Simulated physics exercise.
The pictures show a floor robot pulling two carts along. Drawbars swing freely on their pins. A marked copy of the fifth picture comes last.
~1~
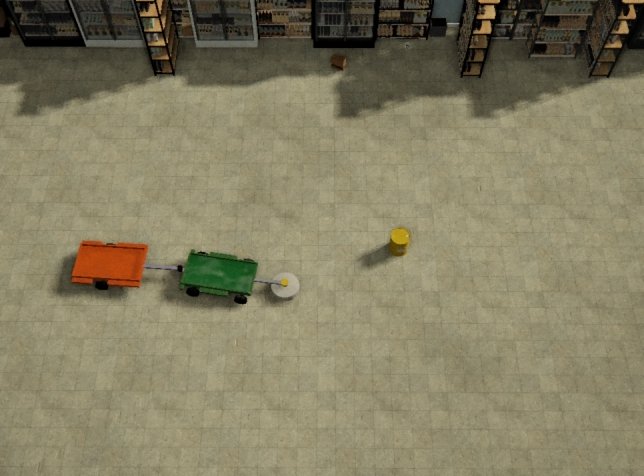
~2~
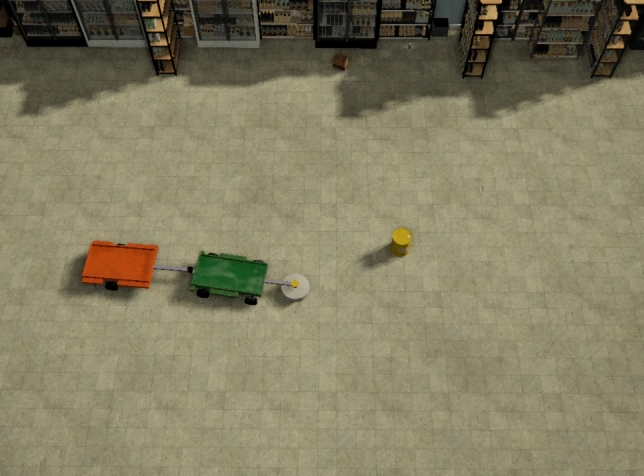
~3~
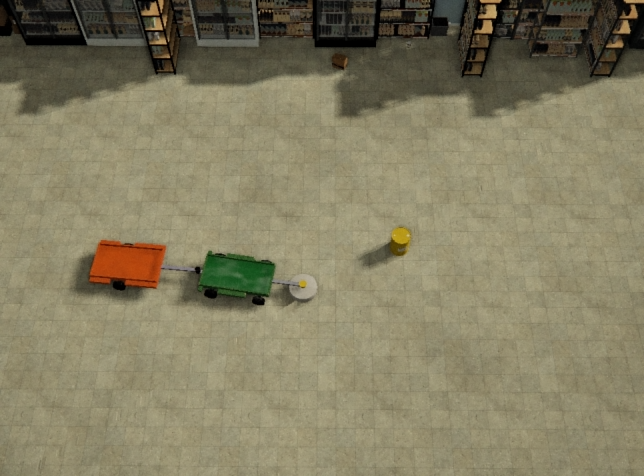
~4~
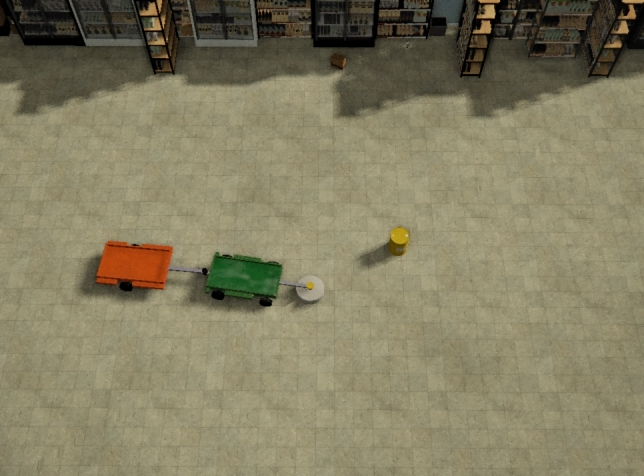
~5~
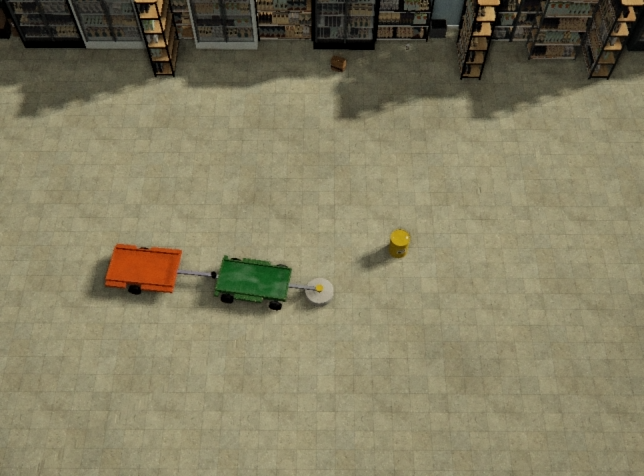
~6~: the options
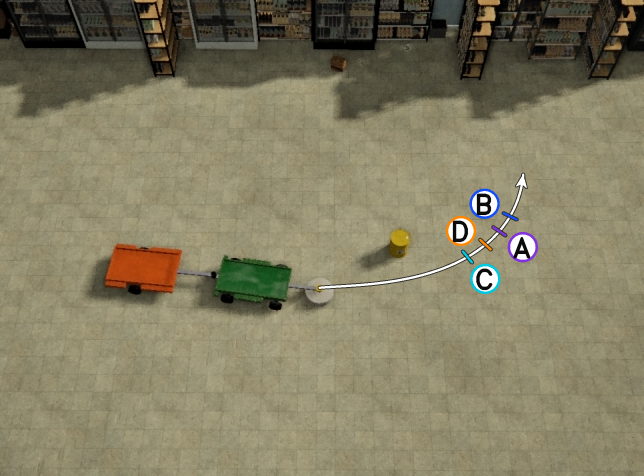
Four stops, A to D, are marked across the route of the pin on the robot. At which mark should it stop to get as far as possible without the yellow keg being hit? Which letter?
B.
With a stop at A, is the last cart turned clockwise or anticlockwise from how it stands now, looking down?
Anticlockwise.
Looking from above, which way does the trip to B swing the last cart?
Anticlockwise.
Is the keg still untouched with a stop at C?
Yes.
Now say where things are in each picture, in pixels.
In the first frame, yellow keg (398, 249); robot (285, 286); green cart (220, 274).
In the second frame, robot (295, 287); green cart (230, 275); orange cart (120, 263); yellow keg (400, 249).
In the third frame, robot (303, 287); green cart (238, 275); orange cart (128, 263); yellow keg (399, 248).
In the fourth frame, robot (310, 289); green cart (245, 276); orange cart (135, 264); yellow keg (398, 248).
In the fifth frame, robot (319, 291); green cart (254, 280); orange cart (144, 267); yellow keg (398, 250).
On the marked copy, A at (499, 231); B at (510, 216); C at (468, 257); D at (485, 245); the route from (319, 288) via (456, 263) to (523, 175).
Taking B. A third of the way, robot (397, 284), last cart (220, 276).
Two thirds of the way, robot (468, 260), last cart (297, 280).
When it is over, robot (508, 220), last cart (360, 276); nothing has been touched.
As for the rest, A is safe but short; C is safe but short; D is safe but short.
